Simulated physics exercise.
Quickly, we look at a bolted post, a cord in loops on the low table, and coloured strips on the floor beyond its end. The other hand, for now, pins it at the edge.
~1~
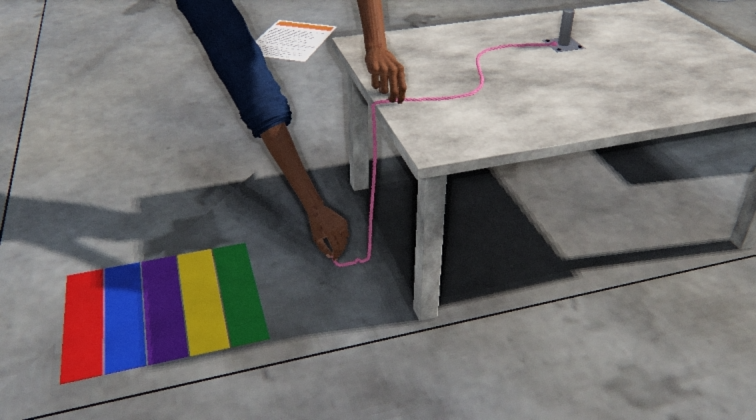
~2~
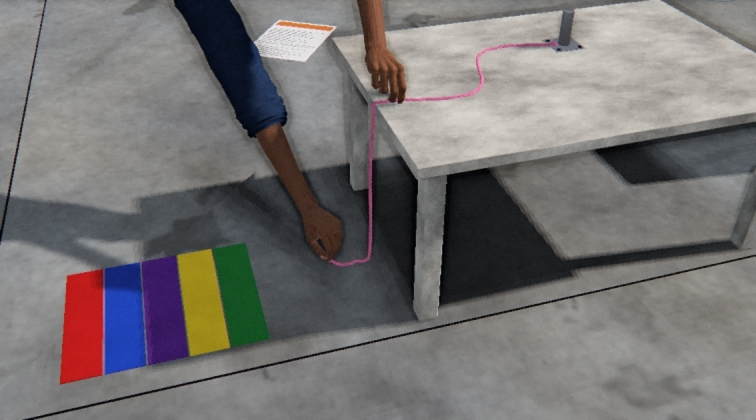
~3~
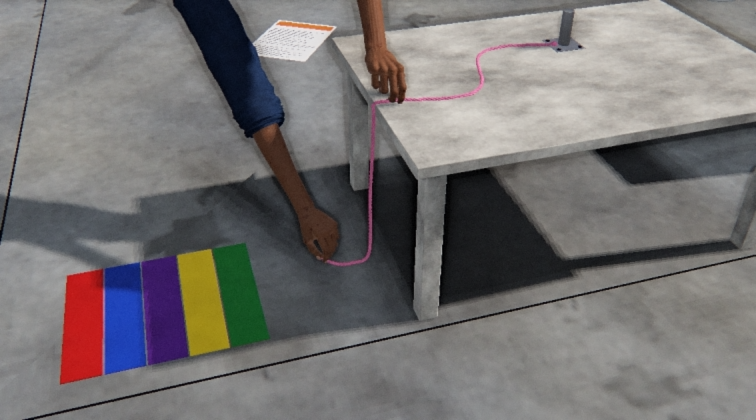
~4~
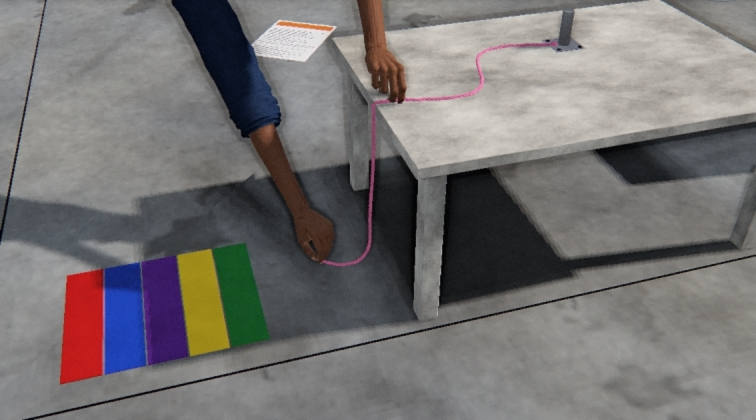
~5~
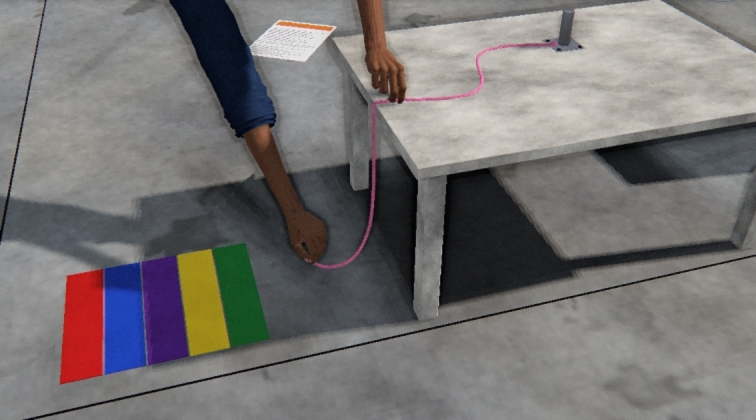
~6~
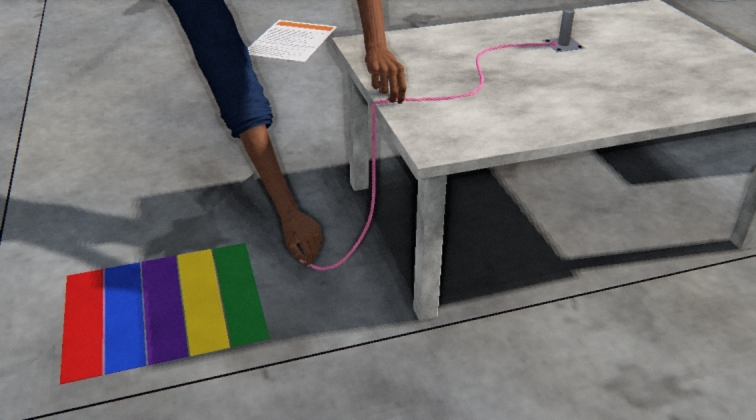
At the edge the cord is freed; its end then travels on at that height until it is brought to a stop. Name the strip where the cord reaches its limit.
Purple.
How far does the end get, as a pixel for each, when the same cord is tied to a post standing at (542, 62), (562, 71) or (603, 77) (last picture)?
Places per try: (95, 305); (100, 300); (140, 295).
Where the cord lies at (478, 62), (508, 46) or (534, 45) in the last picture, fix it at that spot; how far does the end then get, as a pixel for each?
Readings in order - (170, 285), (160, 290), (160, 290).
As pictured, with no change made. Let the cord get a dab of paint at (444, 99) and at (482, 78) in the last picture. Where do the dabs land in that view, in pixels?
At (386, 94) for the first, at (442, 77) for the second.
Early on, end near (228, 277); over green.
Midway, end near (181, 286); over yellow.
At the end of the slack, end near (154, 291); over purple. The end stops over the purple strip.
